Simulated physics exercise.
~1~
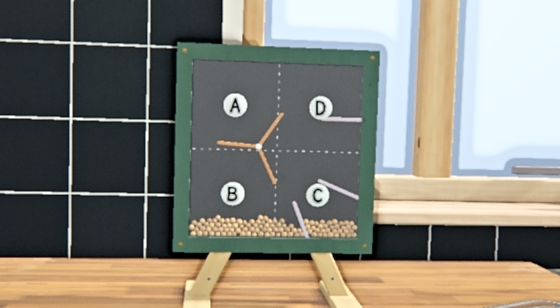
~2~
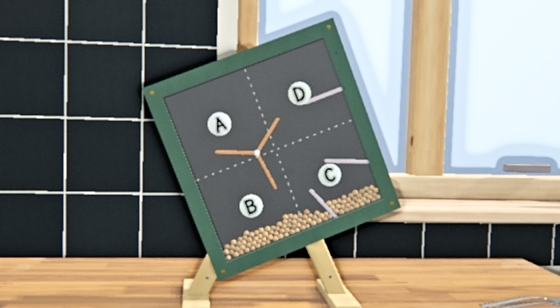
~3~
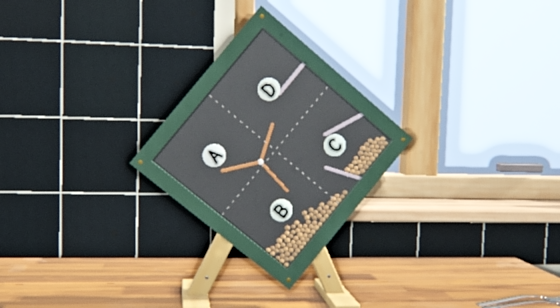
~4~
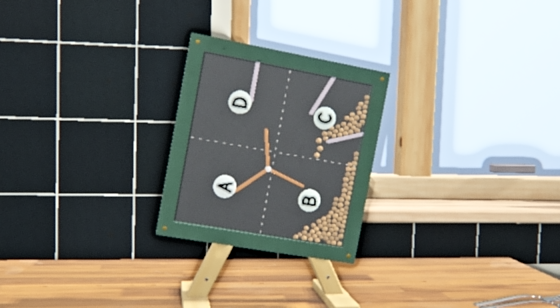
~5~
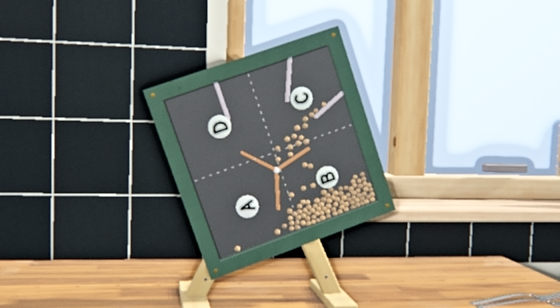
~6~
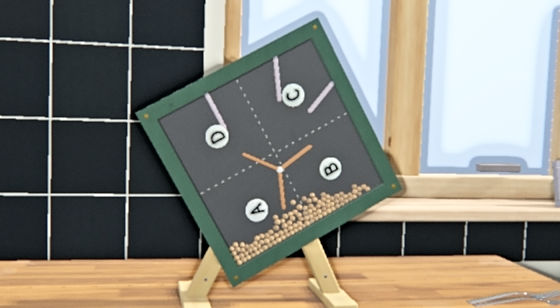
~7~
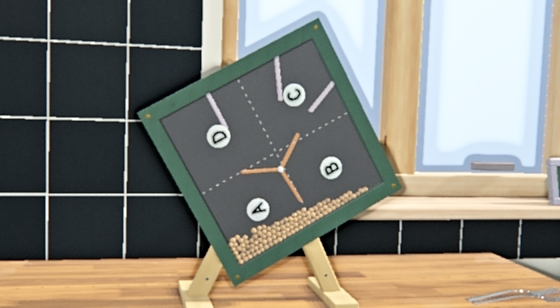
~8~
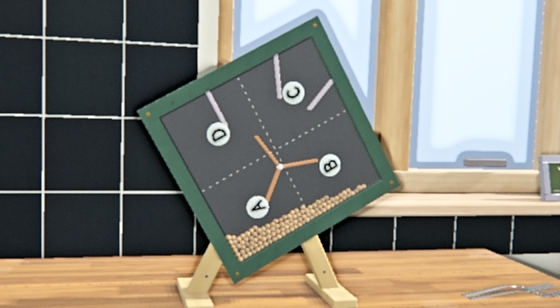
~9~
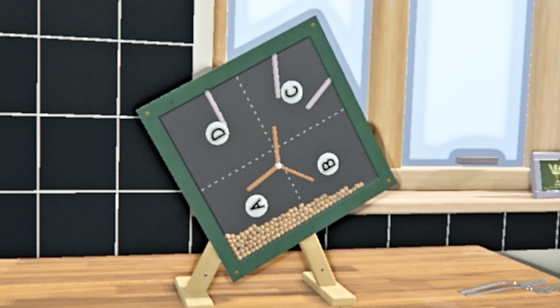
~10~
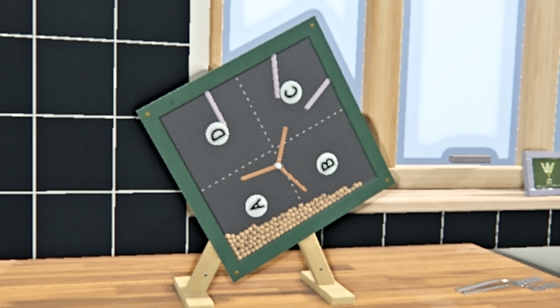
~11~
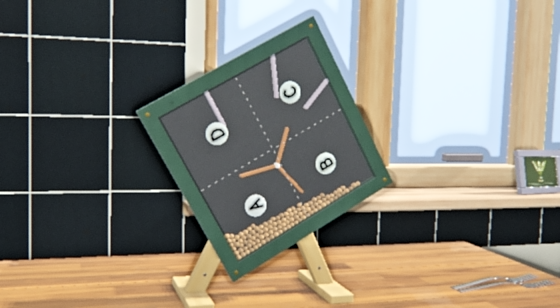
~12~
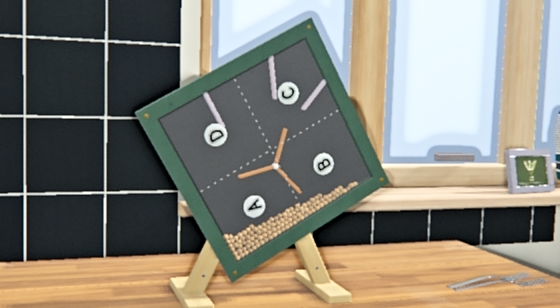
The green-framed box turns anticlockwise, and its wooden beads spill and settle along quarters A and B.
